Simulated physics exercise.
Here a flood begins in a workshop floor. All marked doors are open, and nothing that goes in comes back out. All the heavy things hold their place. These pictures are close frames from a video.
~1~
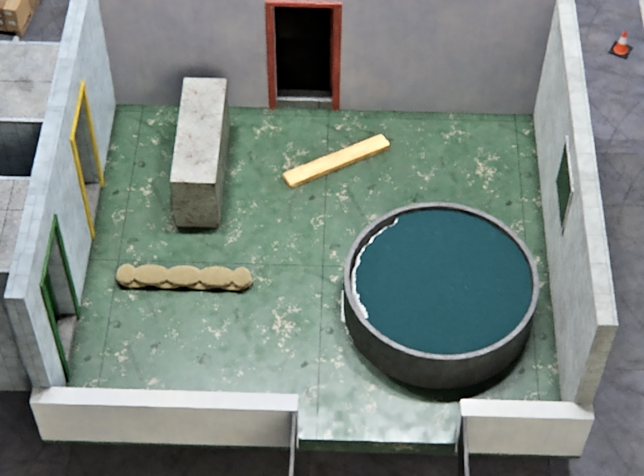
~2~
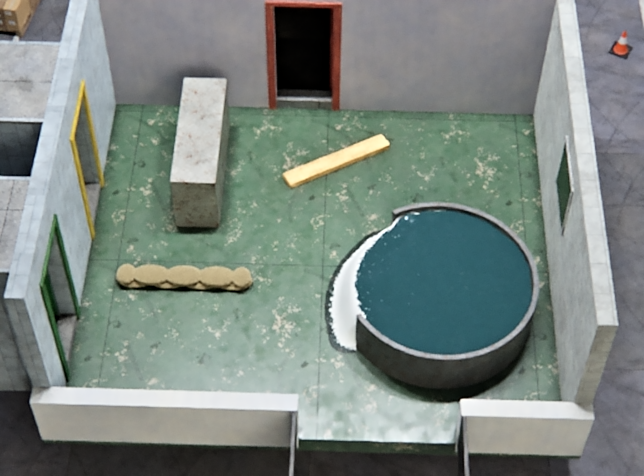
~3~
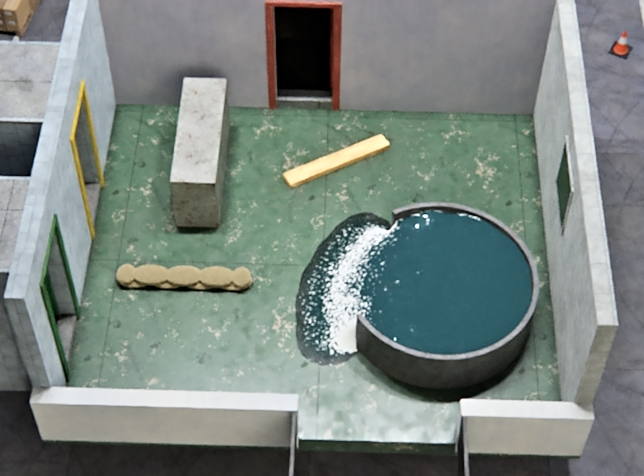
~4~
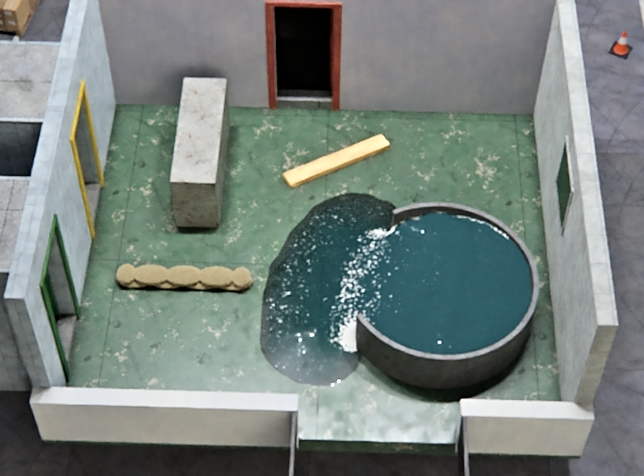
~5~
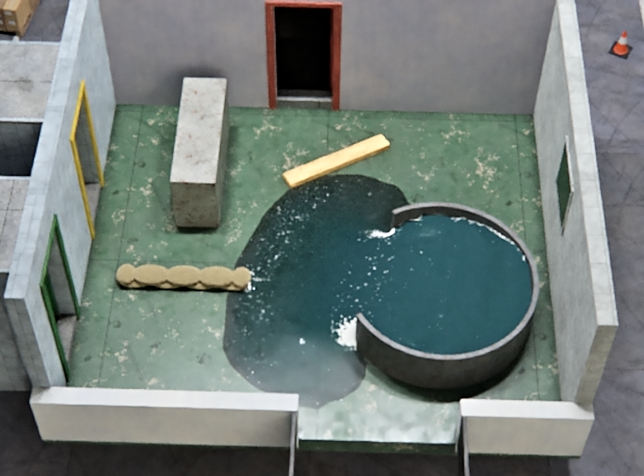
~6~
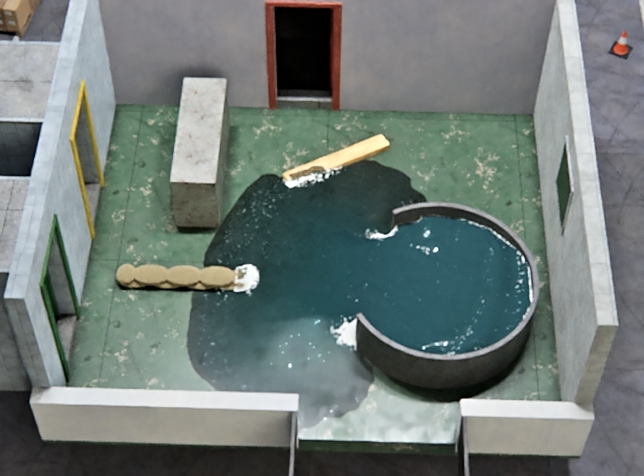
In a walled room with a green floor, a round tank of dark water opened on its left side, and foamy water poured out, spreading leftward around a row of sandbags and against a wooden plank.
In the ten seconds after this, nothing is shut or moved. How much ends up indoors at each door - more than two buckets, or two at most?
Result: The yellow door passes two buckets. The green door passes two buckets. The red door does not pass two buckets.
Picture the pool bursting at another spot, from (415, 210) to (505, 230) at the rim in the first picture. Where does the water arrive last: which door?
The green one, I reckon.
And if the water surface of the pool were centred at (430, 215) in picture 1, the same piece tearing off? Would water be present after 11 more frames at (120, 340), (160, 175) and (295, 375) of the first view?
I'd call them watered, still dry and still dry, in the order asked.
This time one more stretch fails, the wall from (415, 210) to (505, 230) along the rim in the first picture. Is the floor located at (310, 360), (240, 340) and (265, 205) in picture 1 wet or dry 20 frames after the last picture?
Taking the three spots as listed, they end up spared, spared and inundated.
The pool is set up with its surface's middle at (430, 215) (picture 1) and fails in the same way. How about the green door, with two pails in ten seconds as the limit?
One at a time, the green door misses the threshold.
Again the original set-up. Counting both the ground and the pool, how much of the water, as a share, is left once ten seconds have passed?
I'd say roughly 88 percent.
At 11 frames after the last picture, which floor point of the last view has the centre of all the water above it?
Somewhere near (313, 279).
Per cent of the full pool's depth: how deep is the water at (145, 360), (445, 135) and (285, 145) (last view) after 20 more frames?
In turn 30, 8 and 14 in a hundred.
A moment on, water covers 50 % of the floor; the yellow door wet at the sill, nothing in, the green door wet at the sill, nothing in, the red door not reached.
Next, water covers 60 % of the floor; the yellow door under two buckets in, the green door under two buckets in, the red door wet at the sill, nothing in.
Then, water covers 70 % of the floor; the yellow door over two buckets in, the green door far over two buckets in, the red door under two buckets in.
Later, water covers 90 % of the floor; the yellow door over two buckets in, the green door far over two buckets in, the red door under two buckets in.
In the end, water covers 95 % of the floor; the yellow door over two buckets in, the green door far over two buckets in, the red door under two buckets in.
